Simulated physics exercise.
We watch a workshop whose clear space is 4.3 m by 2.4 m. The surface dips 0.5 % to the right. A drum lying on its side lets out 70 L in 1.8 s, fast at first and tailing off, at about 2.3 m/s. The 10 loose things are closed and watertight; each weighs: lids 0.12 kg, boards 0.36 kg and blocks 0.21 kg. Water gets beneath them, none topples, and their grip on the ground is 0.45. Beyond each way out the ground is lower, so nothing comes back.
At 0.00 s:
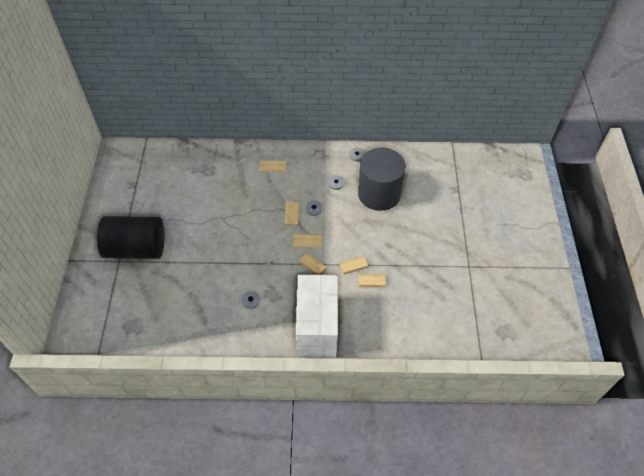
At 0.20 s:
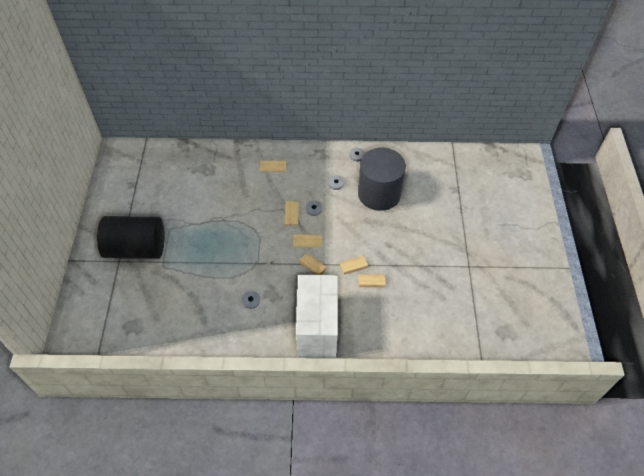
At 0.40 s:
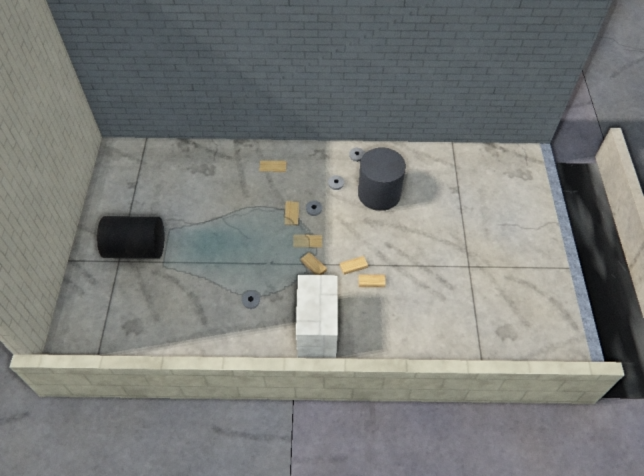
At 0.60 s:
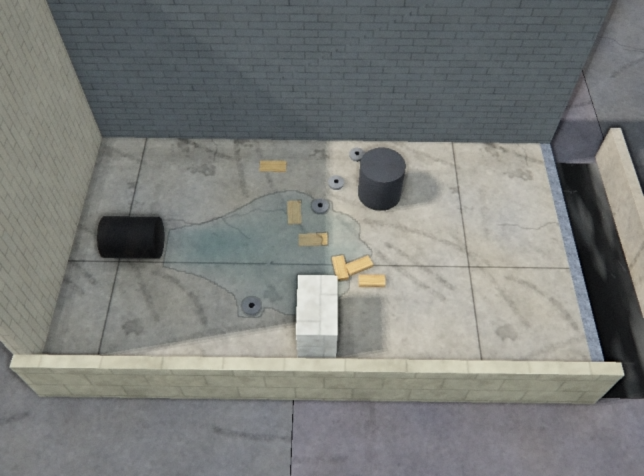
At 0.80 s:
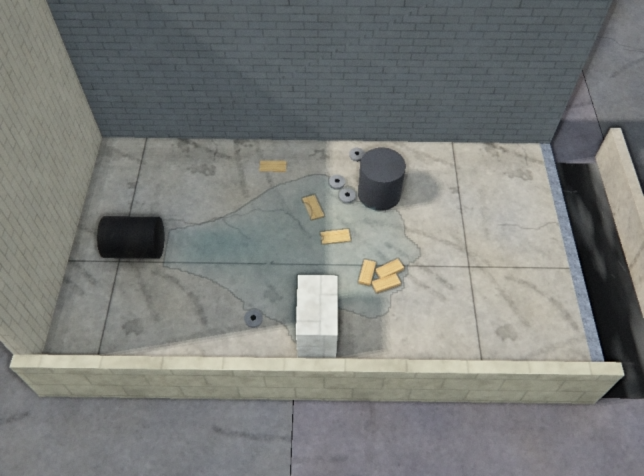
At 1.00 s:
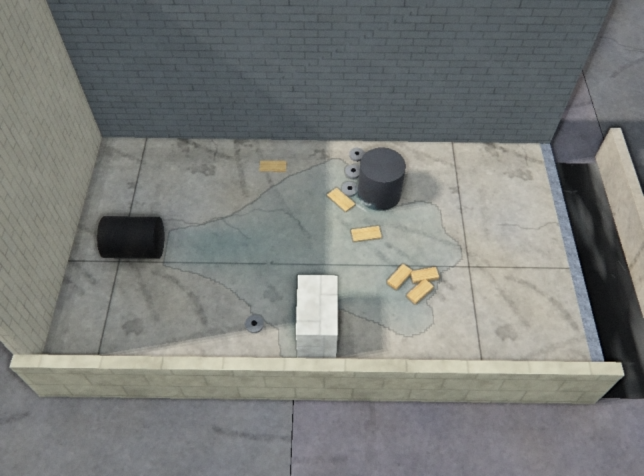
A pale stone-floored workshop area, bounded by a grey brick wall behind and low cream walls at the left and front, is seen from high above by a still camera. A black drum lies at the left, a dark grey cylinder stands right of centre, and tan blocks and small grey rings surround a white block stack. Bluish water spreads rightward from the drum, shifting most tan blocks and some rings right.
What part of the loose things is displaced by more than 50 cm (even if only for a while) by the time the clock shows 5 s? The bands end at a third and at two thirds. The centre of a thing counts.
It is two thirds or above.
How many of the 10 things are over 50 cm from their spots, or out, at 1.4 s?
I count 7.
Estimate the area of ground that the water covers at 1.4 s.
Some 3.5 m2.
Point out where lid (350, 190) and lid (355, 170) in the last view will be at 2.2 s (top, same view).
Around (373, 145) and (467, 150).
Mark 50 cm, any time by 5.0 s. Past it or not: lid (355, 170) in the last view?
It is past it.
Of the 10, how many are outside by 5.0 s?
By then 5.
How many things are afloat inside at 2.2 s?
I count 3.
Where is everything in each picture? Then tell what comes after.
In the first picture, a block at (313, 264) rests on the ground; a block at (354, 264) rests on the ground; water covers 0.0 m2; 0 of 10 have shifted.
In the second picture, a block at (313, 264), on the bottom; a block at (354, 264), on the bottom; 0.4 m2 under water; 0 of 10 have shifted.
In the third picture, a block at (314, 264), on the bottom; a block at (354, 264) rests on the ground; 0.8 m2 under water; 0 of 10 have shifted.
In the fourth picture, a block at (340, 267), on the bottom, 24 cm from its start; a block at (359, 265) rests on the ground, 5 cm from its start; water covers 1.3 m2; 3 of 10 have shifted.
In the fifth picture, a block at (367, 272) floats, 47 cm from its start; a block at (390, 268) rests on the ground, 31 cm from its start; water covers 2.0 m2; 7 of 10 have shifted.
In the sixth picture, a block at (400, 276), afloat, 74 cm from its start; a block at (425, 274), on the bottom, 60 cm from its start; 2.5 m2 under water; 8 of 10 have shifted.
After 1.4 s 7 of 10 are over 50 cm from their spots; 4 afloat.
After 2.2 s 8 of 10 are over 50 cm from their spots; 3 afloat.
After 3.5 s 8 of 10 are over 50 cm from their spots; 2 afloat.
After 5.0 s 8 of 10 are over 50 cm from their spots, and 8 have been at some point; 0 afloat.
